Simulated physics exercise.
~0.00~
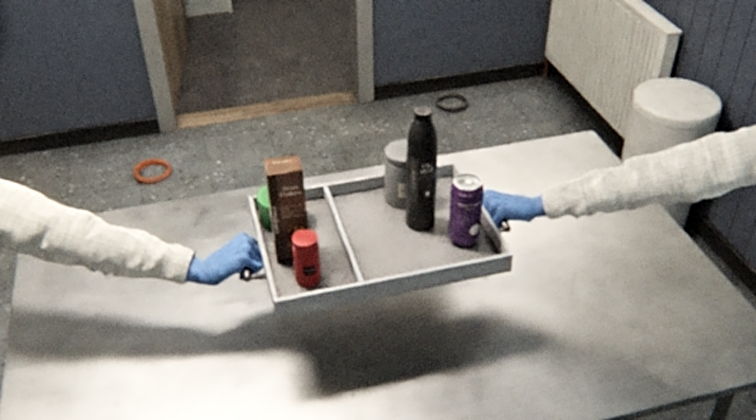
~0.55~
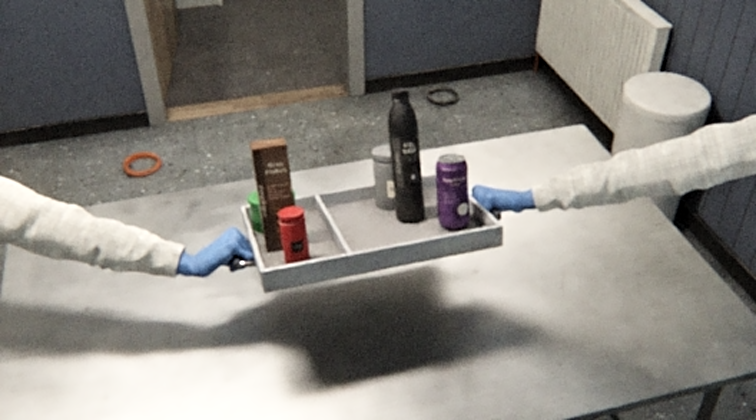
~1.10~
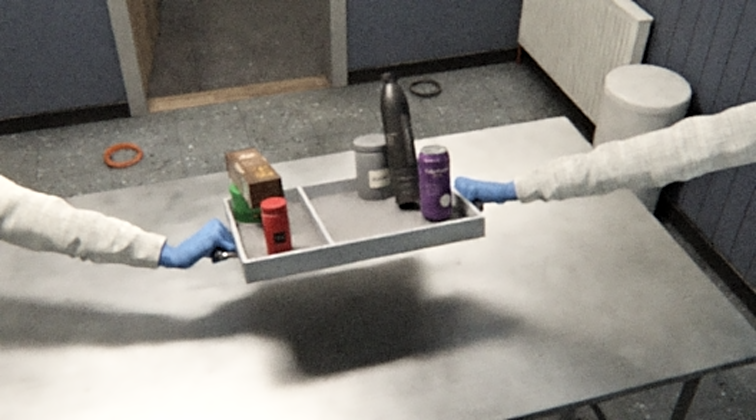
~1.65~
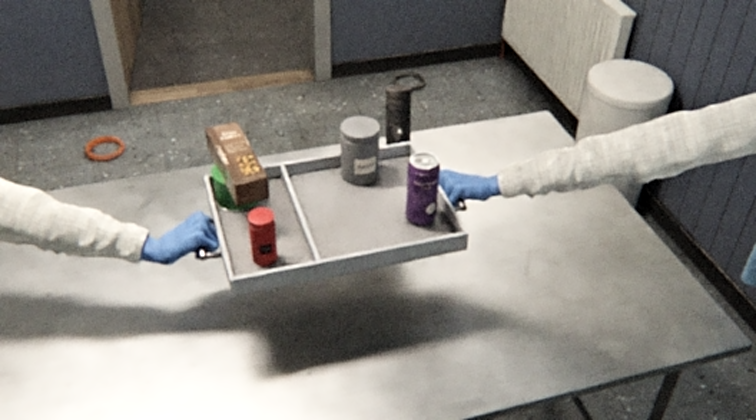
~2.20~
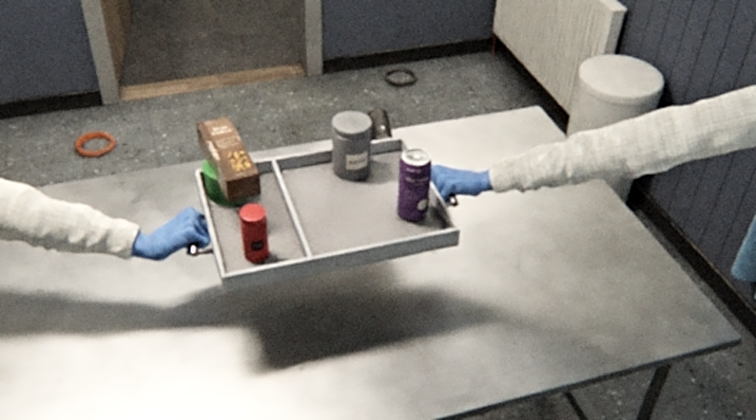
A tall black bottle toppled off the far side of a tray held by two blue-gloved hands as that edge dipped and came back level. The brown carton tipped onto its side but stayed aboard, while the red shaker, purple can and grey jar ended upright.
